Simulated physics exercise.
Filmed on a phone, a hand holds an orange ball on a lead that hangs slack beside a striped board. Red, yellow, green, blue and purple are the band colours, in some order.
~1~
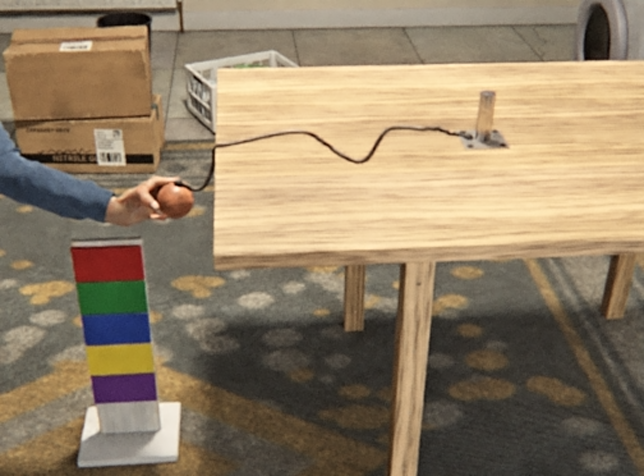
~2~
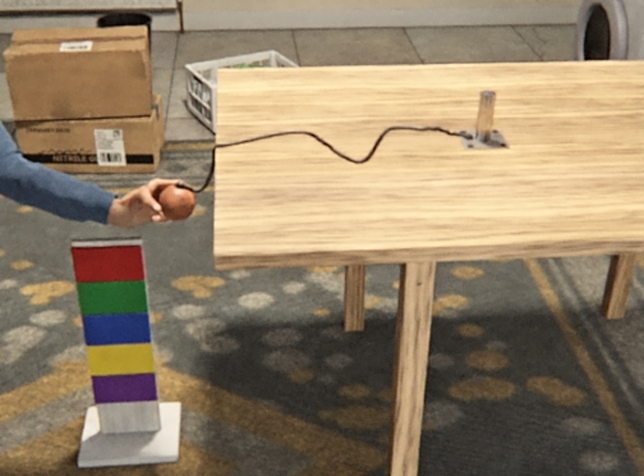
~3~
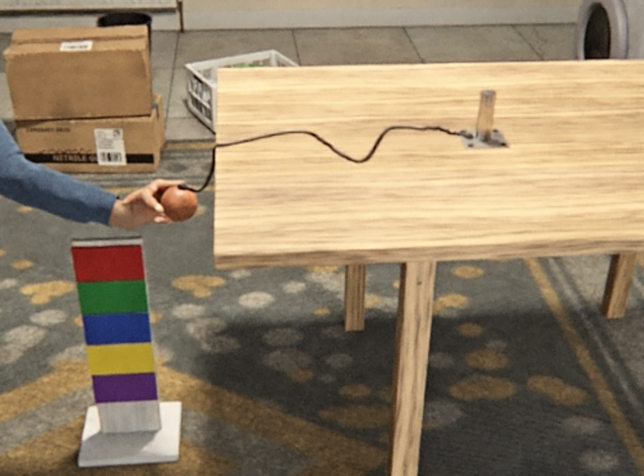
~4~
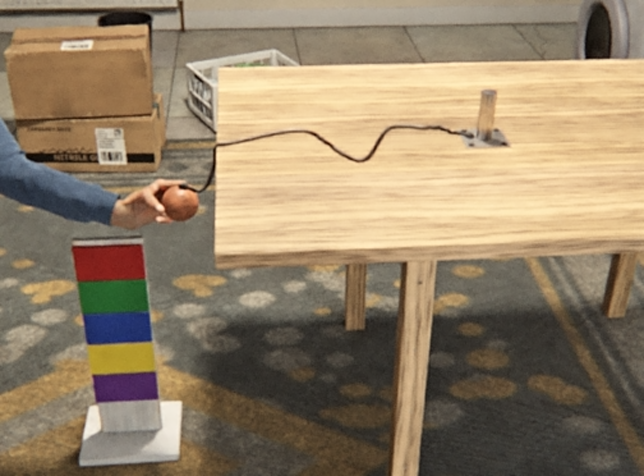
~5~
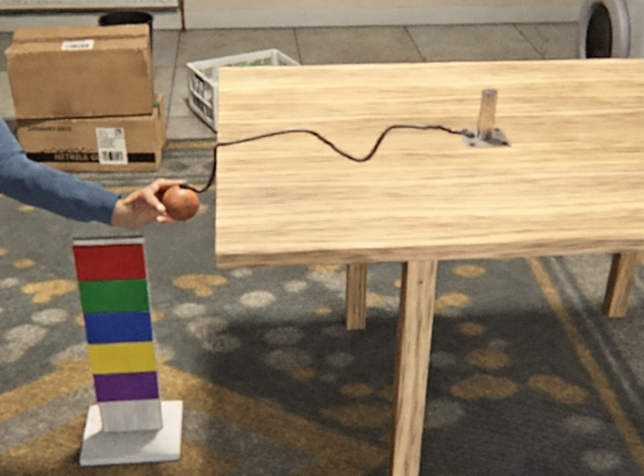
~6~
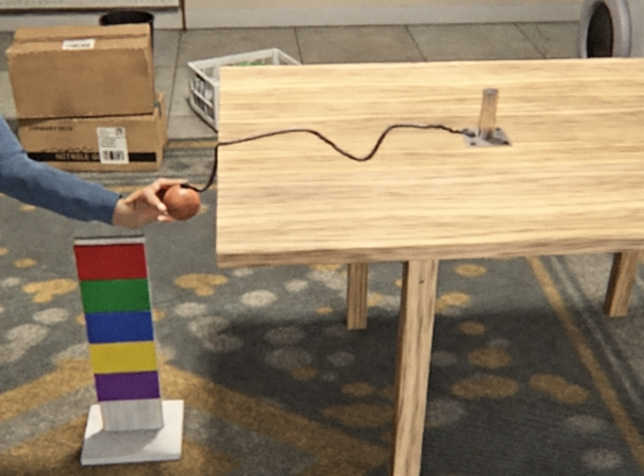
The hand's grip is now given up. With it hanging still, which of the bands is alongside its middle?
The band alongside its middle is blue.
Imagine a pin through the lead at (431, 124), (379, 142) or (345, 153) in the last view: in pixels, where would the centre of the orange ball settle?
Going through the tries, I'd expect close to (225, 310), (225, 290) and lastly (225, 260).
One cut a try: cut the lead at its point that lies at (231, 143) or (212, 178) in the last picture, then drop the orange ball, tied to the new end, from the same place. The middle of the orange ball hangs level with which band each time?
Red; green.
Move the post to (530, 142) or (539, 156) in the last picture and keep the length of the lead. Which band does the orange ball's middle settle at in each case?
Answer, in order: Green, green.
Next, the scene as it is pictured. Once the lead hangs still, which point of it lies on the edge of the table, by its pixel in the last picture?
Answer: The point at (319, 134).
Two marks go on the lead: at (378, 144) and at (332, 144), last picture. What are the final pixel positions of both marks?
Around (331, 141), then around (242, 146).
Early on, ball near (195, 272); level with red.
Midway, ball near (240, 319); level with blue.
Near the end, ball near (218, 322); level with blue.
Finally, ball near (226, 322); level with blue. The blue one.
